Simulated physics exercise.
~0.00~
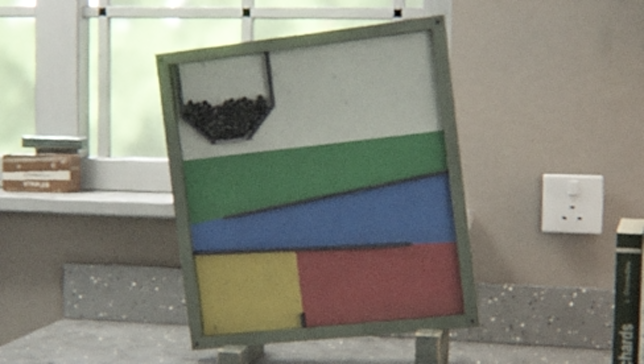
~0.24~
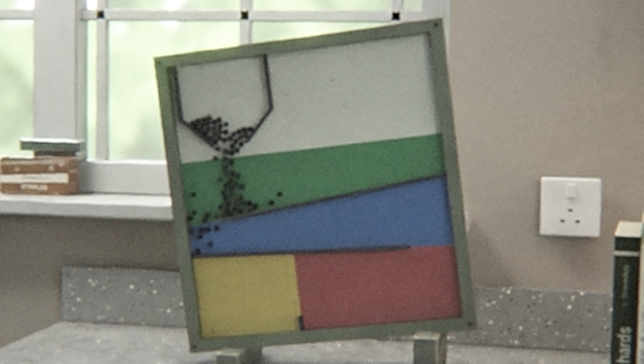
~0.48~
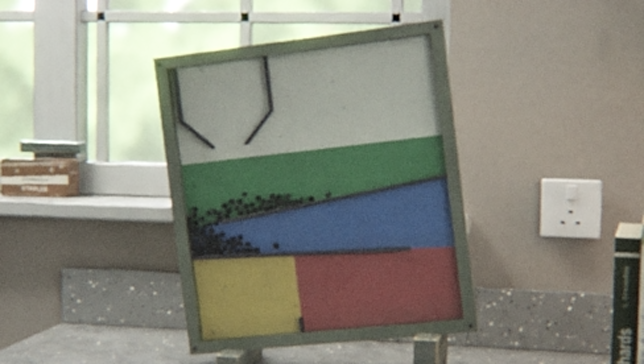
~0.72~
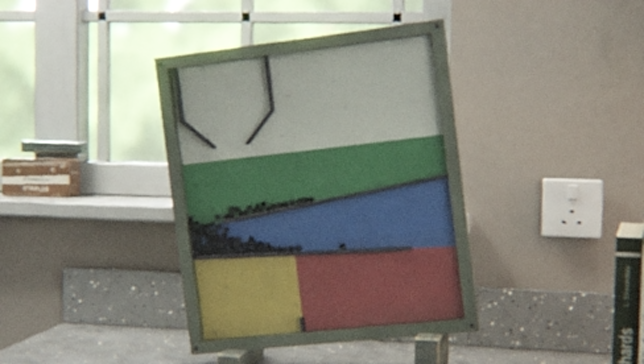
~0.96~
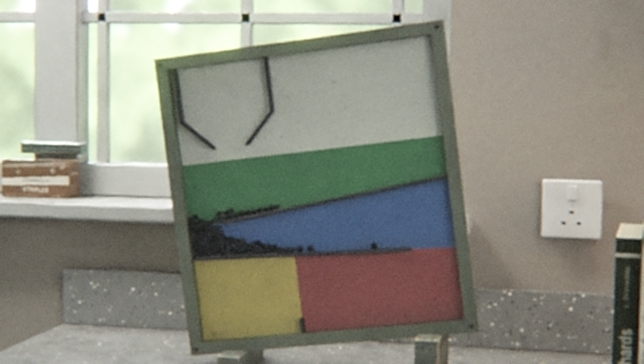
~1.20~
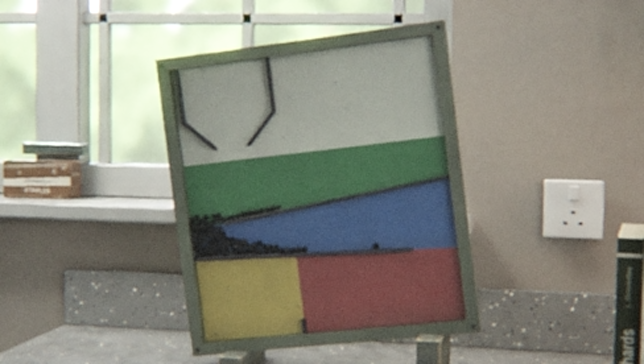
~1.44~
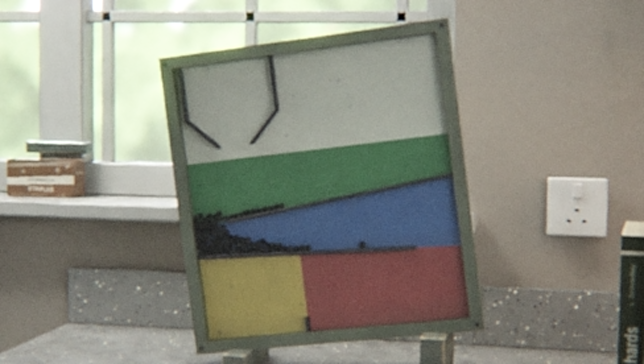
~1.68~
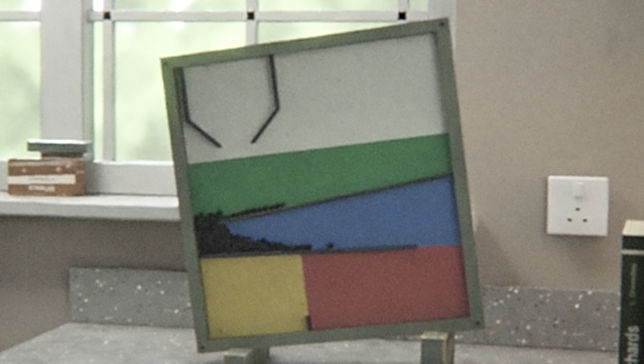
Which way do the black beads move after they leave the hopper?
The black beads move down, falling from the hopper onto the ledges below.
